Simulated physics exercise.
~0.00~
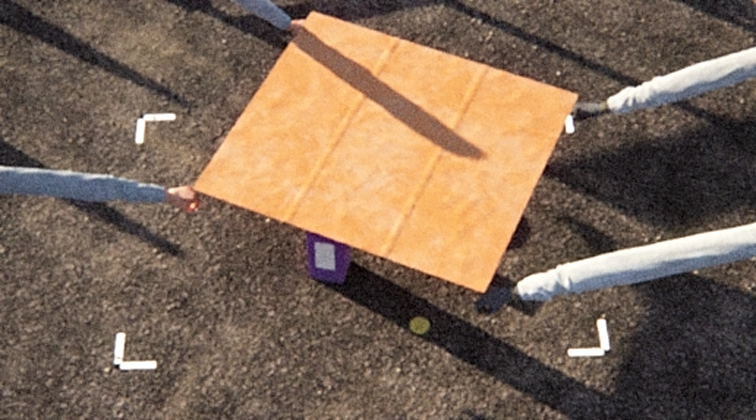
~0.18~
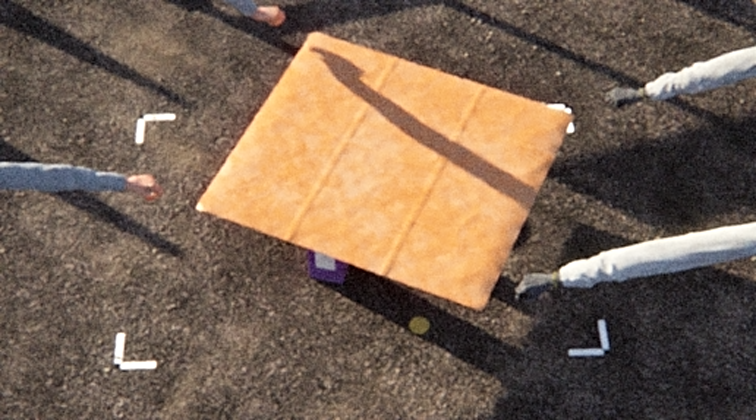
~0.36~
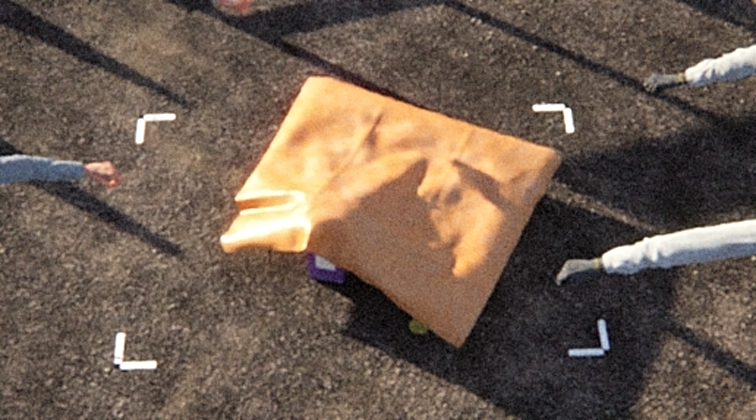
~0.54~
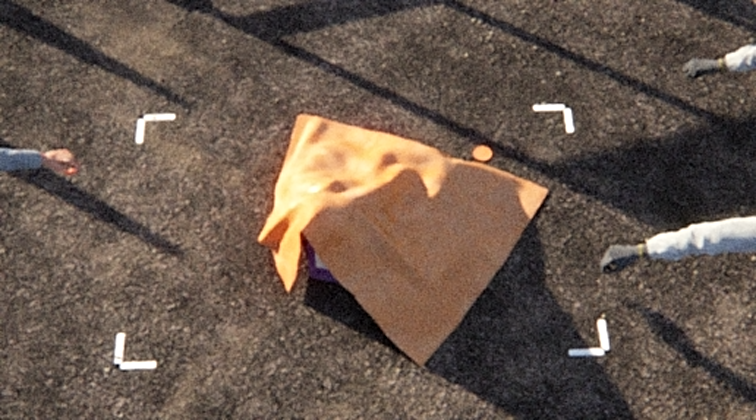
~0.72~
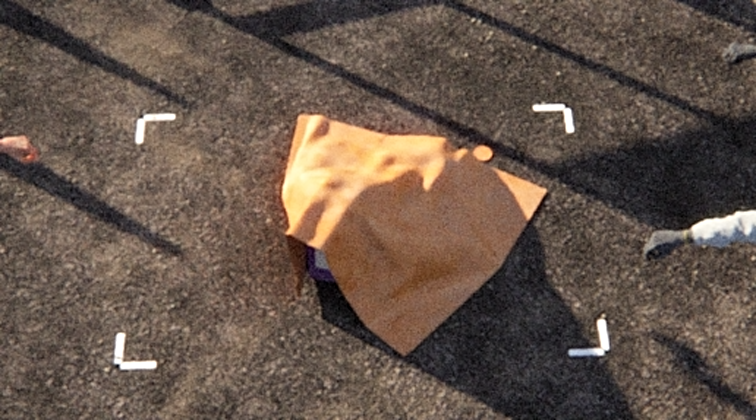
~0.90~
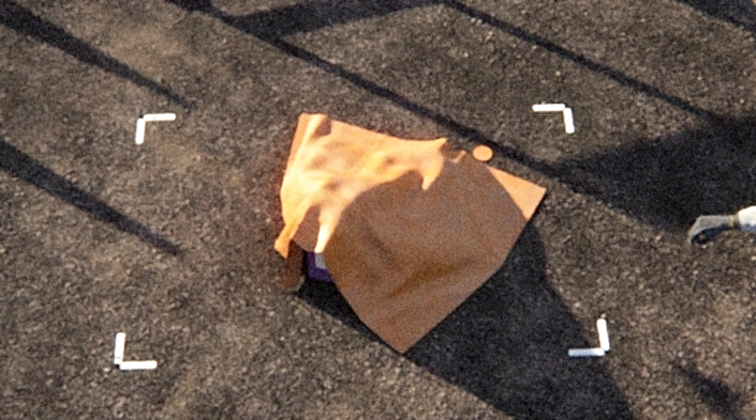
The clip opens on four hands holding an orange tarp flat above dark, rough ground, with a purple carton showing under its lower edge and a yellow saucer nearby. The hands let go and draw back toward the sides as the sheet drops. Its left corner folds over near the carton, and the cloth buckles and slides down over the yellow saucer. An orange coaster comes into view beyond the upper edge. The tarp settles in a rumpled, peaked heap, the carton peeking out at lower left, the yellow saucer hidden and the orange coaster still uncovered.
